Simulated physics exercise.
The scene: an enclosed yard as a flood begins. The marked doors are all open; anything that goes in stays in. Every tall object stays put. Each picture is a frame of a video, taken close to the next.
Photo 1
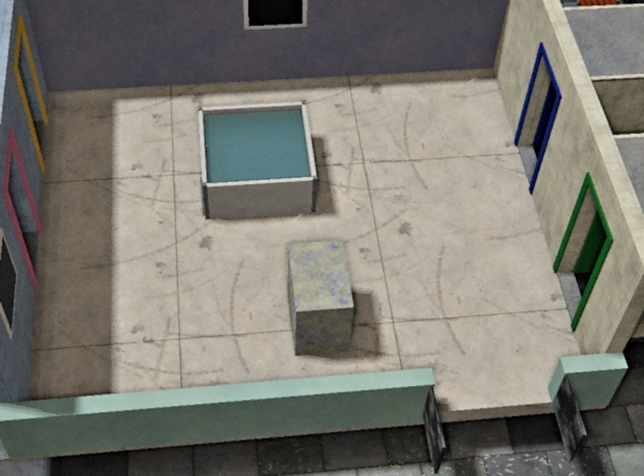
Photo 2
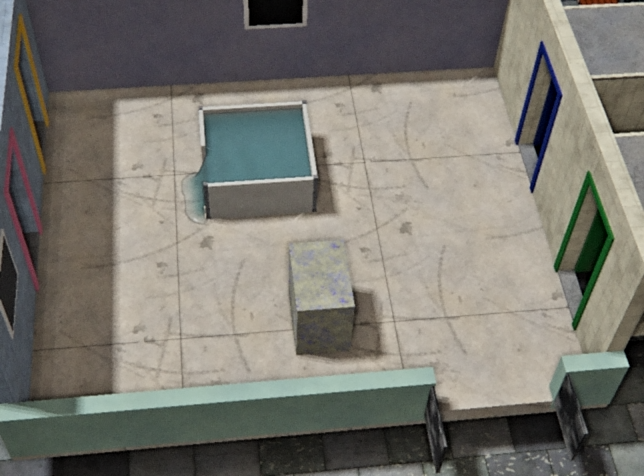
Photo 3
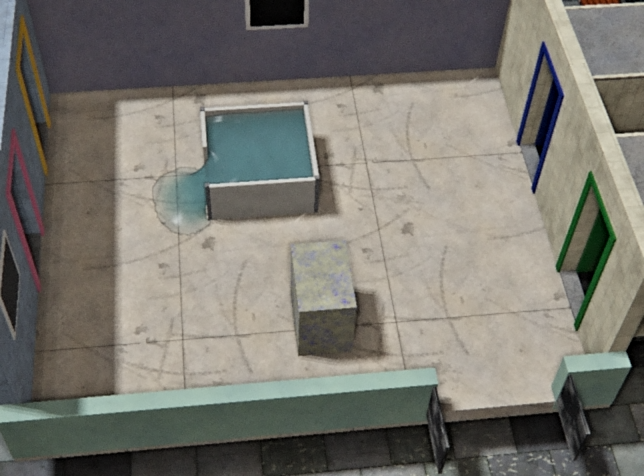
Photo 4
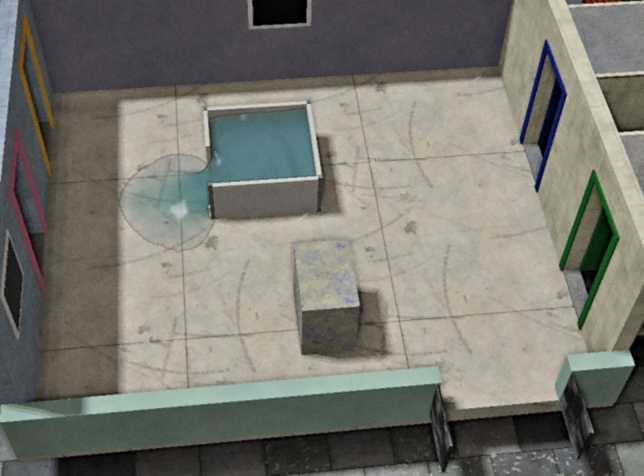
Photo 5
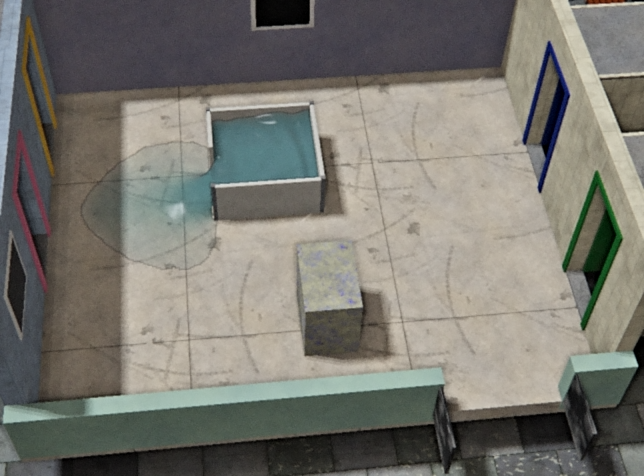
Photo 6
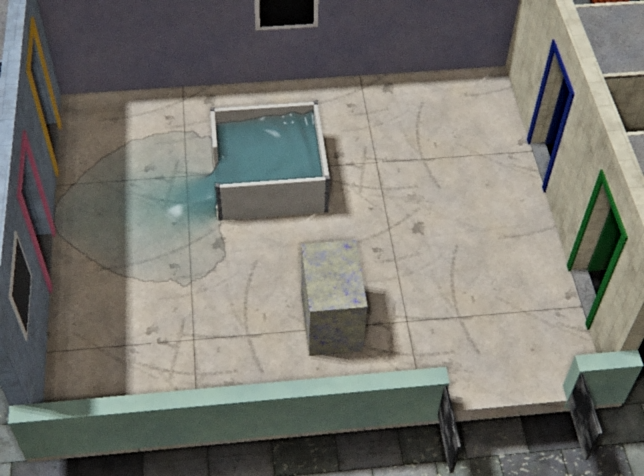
At the start, a square tank of blue-green water sits still in a walled yard, near a mottled stone block. Water then pours out through the tank's left side onto the pale floor, and the puddle widens steadily leftward, reaching the wall by the pink-framed doorway.
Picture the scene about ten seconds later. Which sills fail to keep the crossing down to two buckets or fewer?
The green door keeps it down; the yellow door keeps it down; the blue door keeps it down; the pink door fails to.
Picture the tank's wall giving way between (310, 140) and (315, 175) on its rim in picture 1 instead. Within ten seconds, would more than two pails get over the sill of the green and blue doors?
Lab note - green door tops the mark, blue door tops the mark.
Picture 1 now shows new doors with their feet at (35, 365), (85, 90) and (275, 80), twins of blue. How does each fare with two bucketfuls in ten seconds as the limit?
Door by door: Ends up above, ends up above, ends up below.
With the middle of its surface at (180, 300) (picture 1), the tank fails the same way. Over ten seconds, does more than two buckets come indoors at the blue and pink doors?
The way I see it, blue stays short of it and pink stays short of it.
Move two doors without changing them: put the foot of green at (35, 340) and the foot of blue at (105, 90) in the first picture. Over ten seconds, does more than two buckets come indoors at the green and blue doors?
Result: Green ends up above; blue ends up above.
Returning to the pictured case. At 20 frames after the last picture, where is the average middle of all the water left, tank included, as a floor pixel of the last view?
Around pixel (166, 215) of the last picture.
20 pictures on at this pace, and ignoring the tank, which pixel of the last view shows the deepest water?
I'd point to (43, 432).
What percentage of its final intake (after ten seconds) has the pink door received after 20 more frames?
Share by then: 85 in a hundred.
A moment on, water covers 20 % of the floor; the green door not reached, the yellow door wet at the sill, nothing in, the blue door not reached, the pink door over two buckets in.
Next, water covers 25 % of the floor; the green door not reached, the yellow door under two buckets in, the blue door not reached, the pink door far over two buckets in.
Then, water covers 30 % of the floor; the green door not reached, the yellow door under two buckets in, the blue door not reached, the pink door far over two buckets in.
Later, water covers 55 % of the floor; the green door not reached, the yellow door under two buckets in, the blue door not reached, the pink door far over two buckets in.
In the end, water covers 75 % of the floor; the green door wet at the sill, nothing in, the yellow door under two buckets in, the blue door wet at the sill, nothing in, the pink door far over two buckets in.
